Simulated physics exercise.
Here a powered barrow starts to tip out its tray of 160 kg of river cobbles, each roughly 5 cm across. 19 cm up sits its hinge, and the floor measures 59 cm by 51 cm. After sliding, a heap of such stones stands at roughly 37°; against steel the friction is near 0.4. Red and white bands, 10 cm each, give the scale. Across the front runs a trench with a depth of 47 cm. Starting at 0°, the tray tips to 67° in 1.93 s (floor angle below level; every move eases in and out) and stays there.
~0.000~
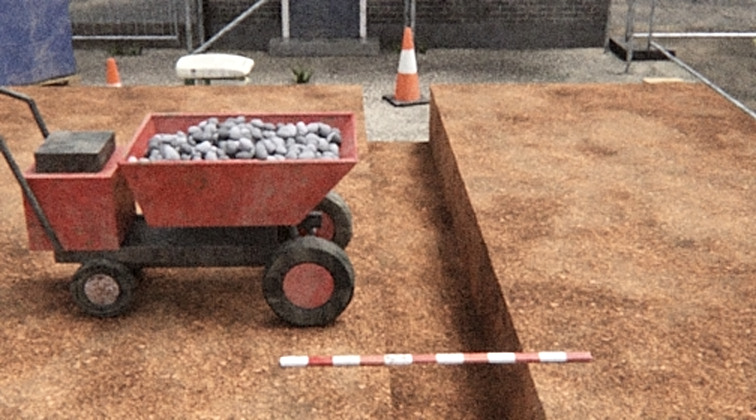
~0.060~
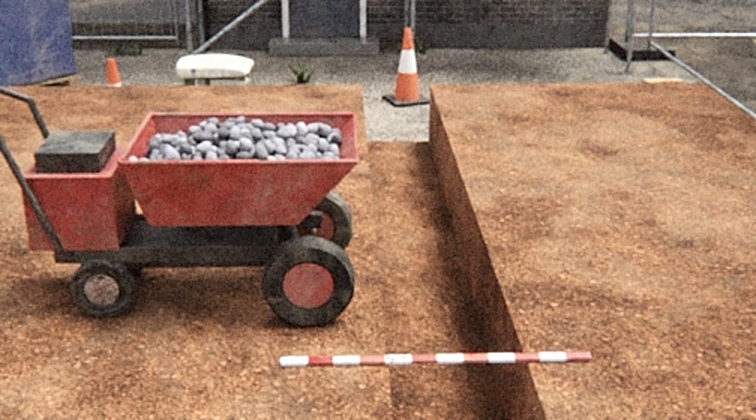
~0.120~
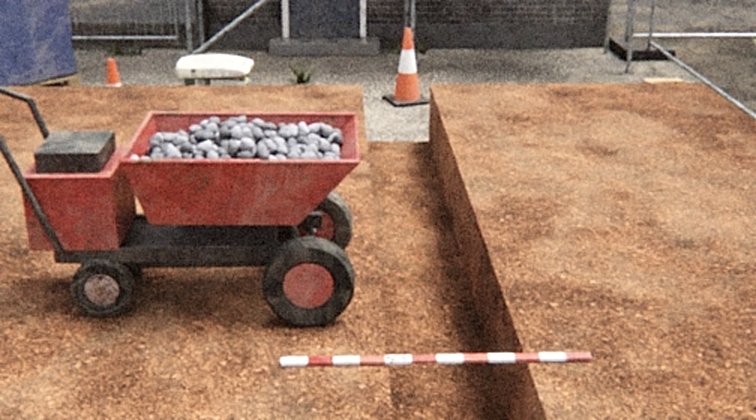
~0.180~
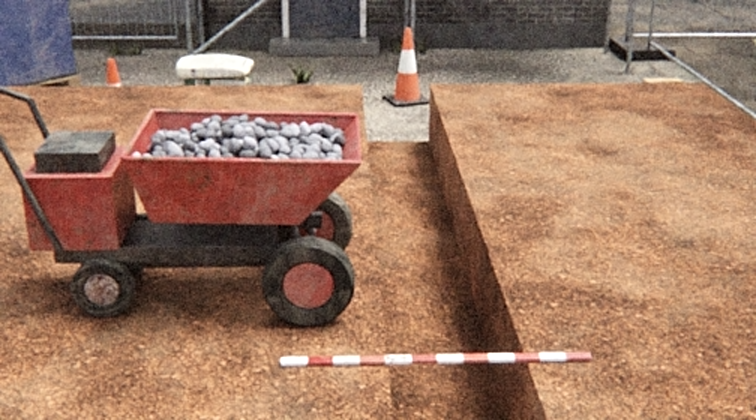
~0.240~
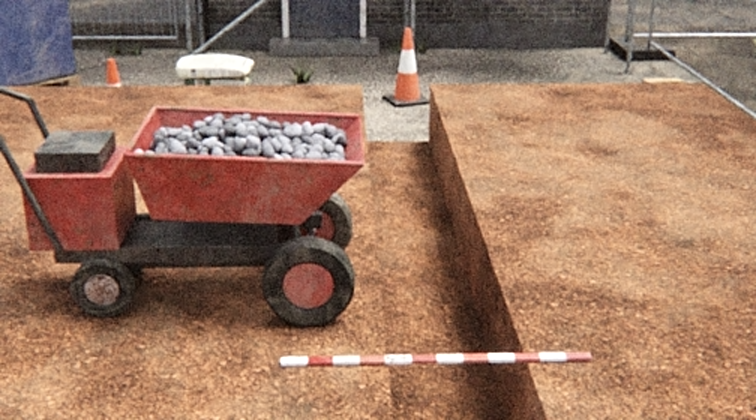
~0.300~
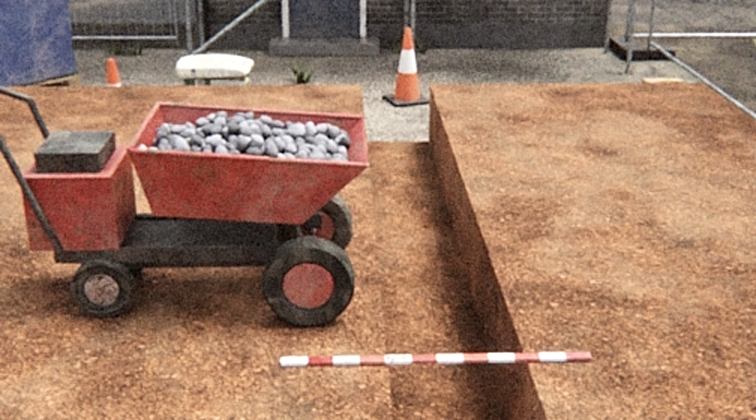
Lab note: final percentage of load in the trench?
Approx. 86 %.
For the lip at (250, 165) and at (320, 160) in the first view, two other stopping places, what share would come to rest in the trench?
Result: Close to 90 then close to 100 per cent.
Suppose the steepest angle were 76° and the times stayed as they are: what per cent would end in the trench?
Roughly 85%.
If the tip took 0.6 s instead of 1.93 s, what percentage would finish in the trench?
55 %.
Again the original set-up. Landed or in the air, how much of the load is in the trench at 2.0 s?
Something like 40 in a hundred.
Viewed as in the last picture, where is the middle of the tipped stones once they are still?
Their middle ends up near (467, 364).
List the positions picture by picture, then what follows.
In the first frame, lip at (357, 162), floor tilted 0°, highest stones at (234, 130).
In the second frame, the tray is at 0°, its lip at (357, 162); the top of the load is at (234, 130); the stones move at 0.1 m/s on average.
In the third frame, the tray is at 1°, its lip at (359, 162); the top of the load is at (235, 129); the stones move at 0.1 m/s on average.
In the fourth frame, lip at (361, 163), floor tilted 2°, highest stones at (227, 128); the stones move at 0.2 m/s on average.
In the fifth frame, lip at (364, 164), floor tilted 3°, highest stones at (230, 127); the stones move at 0.2 m/s on average.
In the sixth frame, the tray is at 4°, its lip at (367, 166); the top of the load is at (223, 125); the stones move at 0.3 m/s on average.
After 1.5 s the floor is at 57°; 99 % in the tray, 1 % in the trench; the foremost stones are at (460, 230).
After 2.0 s the floor is at 67°; 50 % in the tray, 42 % in the trench, 8 % past the trench; the foremost stones are at (571, 281).
After 2.4 s the floor is at 67°; 25 % in the tray, 61 % in the trench, 14 % past the trench; the foremost stones are at (625, 277).
After 4.3 s the floor is at 67°; 0 % in the tray, 86 % in the trench, 14 % past the trench; the foremost stones are at (657, 287).
